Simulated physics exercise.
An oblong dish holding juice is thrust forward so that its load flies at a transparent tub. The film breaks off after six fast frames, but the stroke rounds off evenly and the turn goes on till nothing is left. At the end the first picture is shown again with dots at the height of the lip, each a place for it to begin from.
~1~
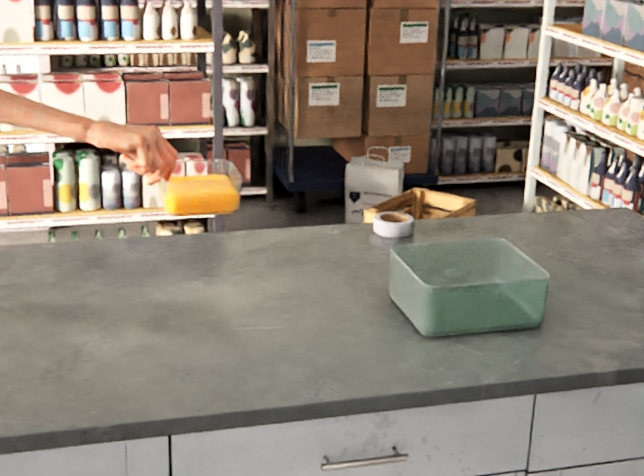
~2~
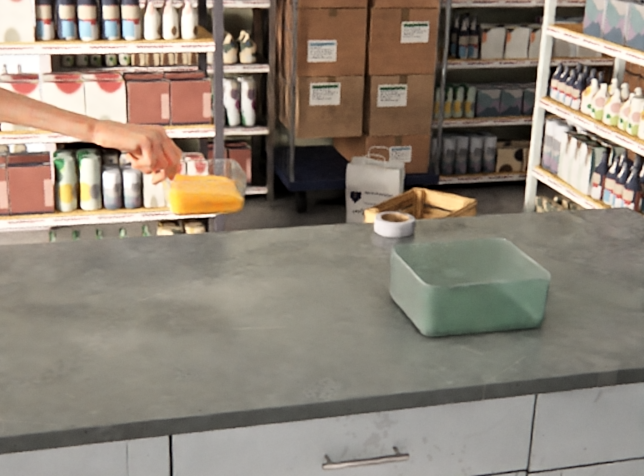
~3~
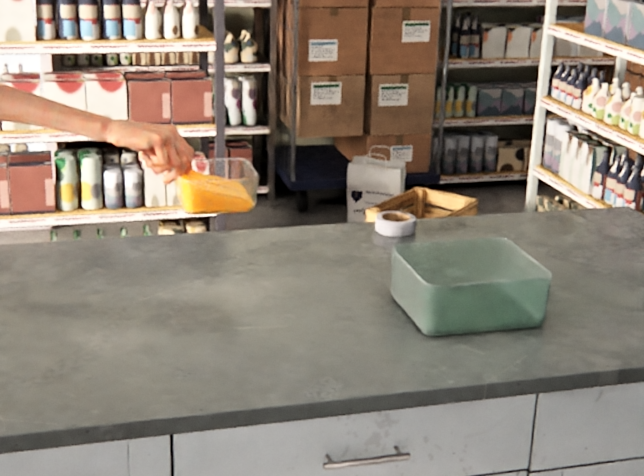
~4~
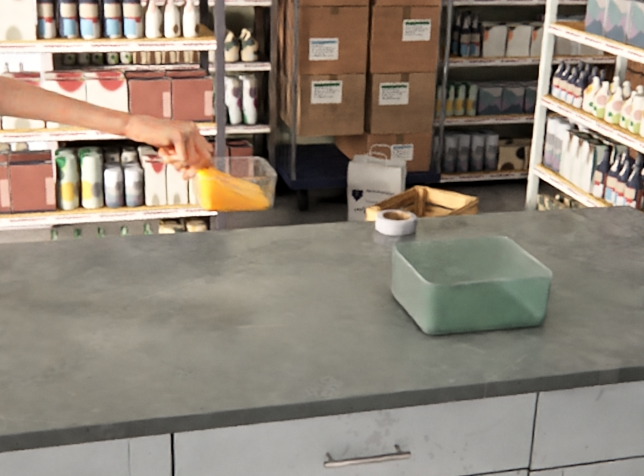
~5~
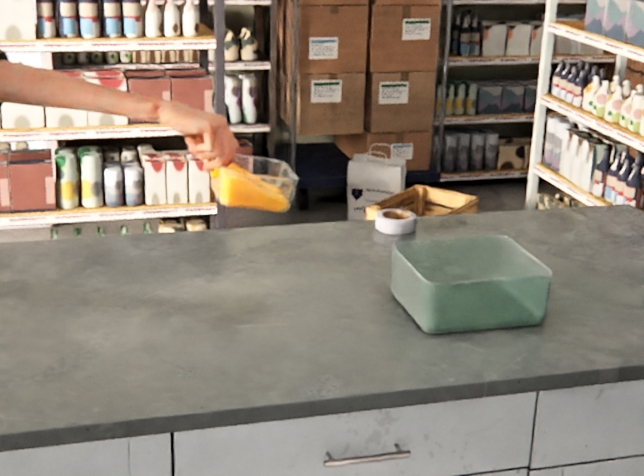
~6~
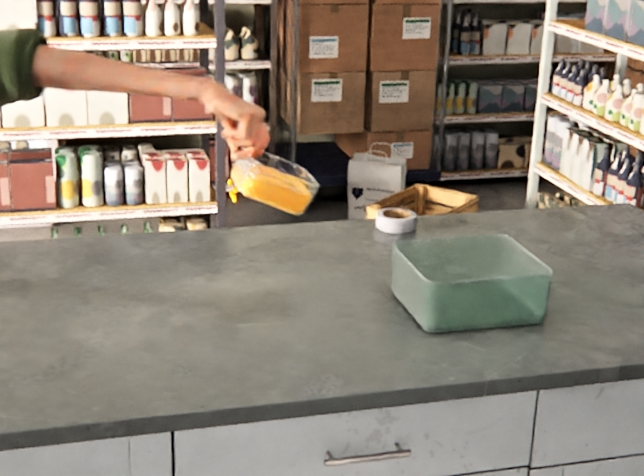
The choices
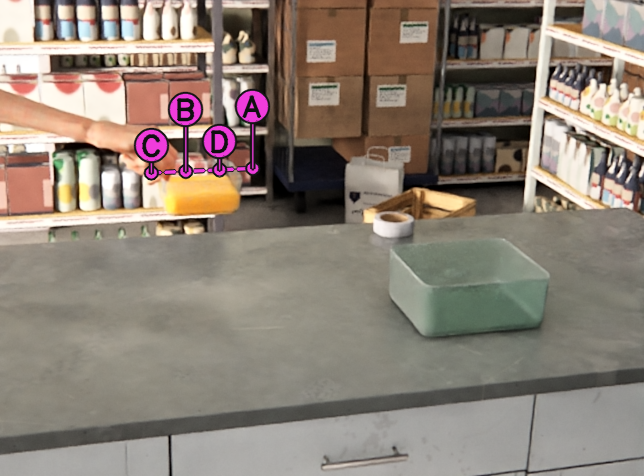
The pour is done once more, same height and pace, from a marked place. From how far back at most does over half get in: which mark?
Use spot A.
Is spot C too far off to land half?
Yes, that goes wrong.
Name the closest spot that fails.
Spot D.
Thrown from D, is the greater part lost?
Yes, that goes wrong.
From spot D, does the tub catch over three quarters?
No, less.
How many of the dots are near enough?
One of them.
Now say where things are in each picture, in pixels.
Upright, lip at (235, 169); tub from (420, 335) to (541, 324); nothing has left yet, in the first picture.
Upright, lip at (240, 168); nothing has left yet, in the second picture.
Upright, lip at (251, 167); nothing has left yet, in the third picture.
Upright, lip at (269, 166); juice is over the rim, down to (199, 167), in the fourth picture.
Tipped about 10°, lip at (290, 169); nothing has left yet, in the fifth picture.
Tipped about 23°, lip at (312, 177); nothing has left yet, in the sixth picture.
In magenta, A at (252, 168); B at (185, 171); C at (151, 173); D at (219, 169).
For spot A, about 63 % lands in the tub, 27 % falls short and 9 % goes beside or beyond.
For spot B, about 0 % lands in the tub, 99 % falls short.
For spot C, about 0 % lands in the tub, 100 % falls short.
For spot D, about 31 % lands in the tub, 62 % falls short and 7 % goes beside or beyond.
